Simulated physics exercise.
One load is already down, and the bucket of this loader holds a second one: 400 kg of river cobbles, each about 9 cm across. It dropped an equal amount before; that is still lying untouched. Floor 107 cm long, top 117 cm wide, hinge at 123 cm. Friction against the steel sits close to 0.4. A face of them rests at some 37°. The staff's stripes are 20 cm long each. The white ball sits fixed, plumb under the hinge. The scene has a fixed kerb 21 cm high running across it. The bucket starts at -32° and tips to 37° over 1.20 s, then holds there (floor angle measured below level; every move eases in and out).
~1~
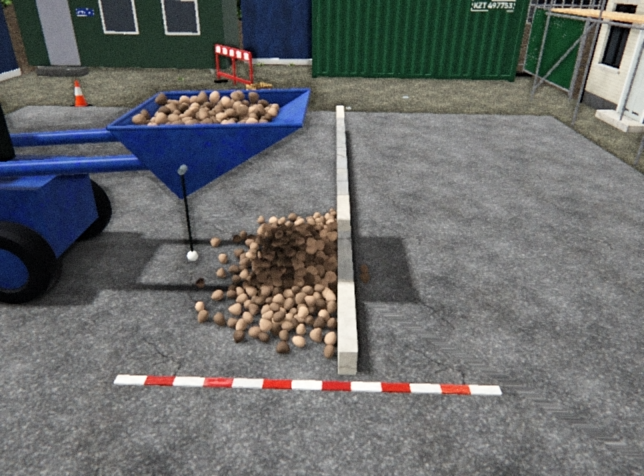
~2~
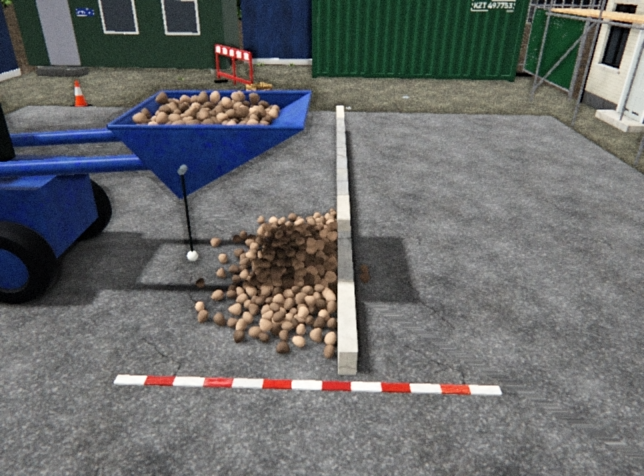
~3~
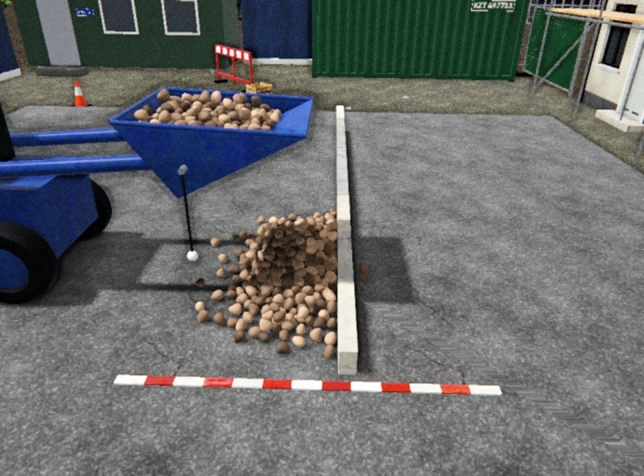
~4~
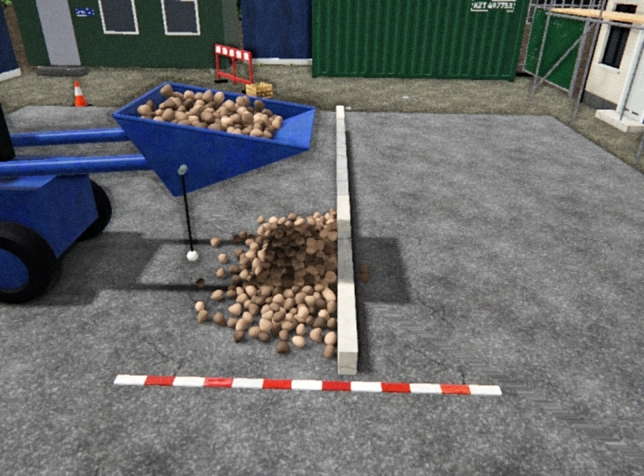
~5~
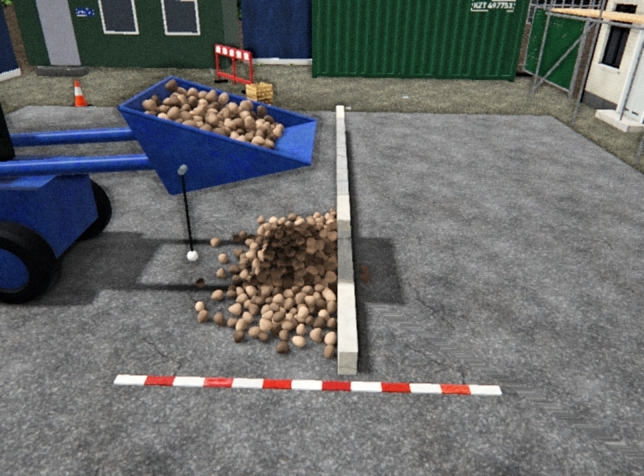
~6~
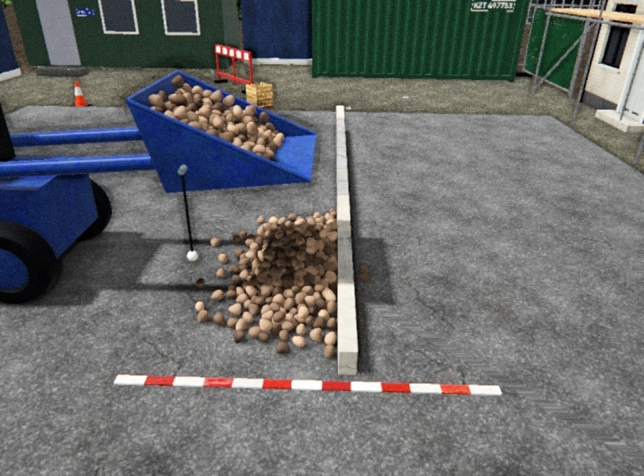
A blue loader's bucket, heaped with brown stones, tilted slowly down to the right, its back edge rising, while the pile below lay still against the pale kerb behind a red-and-white striped staff.
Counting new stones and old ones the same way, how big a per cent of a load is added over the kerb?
29 per cent, roughly.
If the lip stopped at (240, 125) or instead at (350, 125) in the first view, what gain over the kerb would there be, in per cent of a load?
The first would add around 0 per cent, the second around 80 per cent.
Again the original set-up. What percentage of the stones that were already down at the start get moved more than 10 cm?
Around 5 in a hundred.
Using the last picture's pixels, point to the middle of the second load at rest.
They end up centred around (324, 255).
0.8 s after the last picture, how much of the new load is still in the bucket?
Roughly 75 parts in a hundred of the load.
Then, 0.4 s after the last picture the floor is at 26°; in per cent of one load, 100 in the bucket, 99 on this side of the kerb, 1 over the kerb; the foremost stones are at (341, 257).
Then, 0.8 s after the last picture the floor is at 37°; in per cent of one load, 75 in the bucket, 124 on this side of the kerb, 1 over the kerb; the foremost stones are at (341, 258).
Then, 1.1 s after the last picture the floor is at 37°; in per cent of one load, 20 in the bucket, 172 on this side of the kerb, 7 over the kerb; the foremost stones are at (387, 268).
Then, 3.9 s after the last picture the floor is at 37°; in per cent of one load, 0 in the bucket, 171 on this side of the kerb, 29 over the kerb; the foremost stones are at (512, 282). Net gain over the kerb, 29.
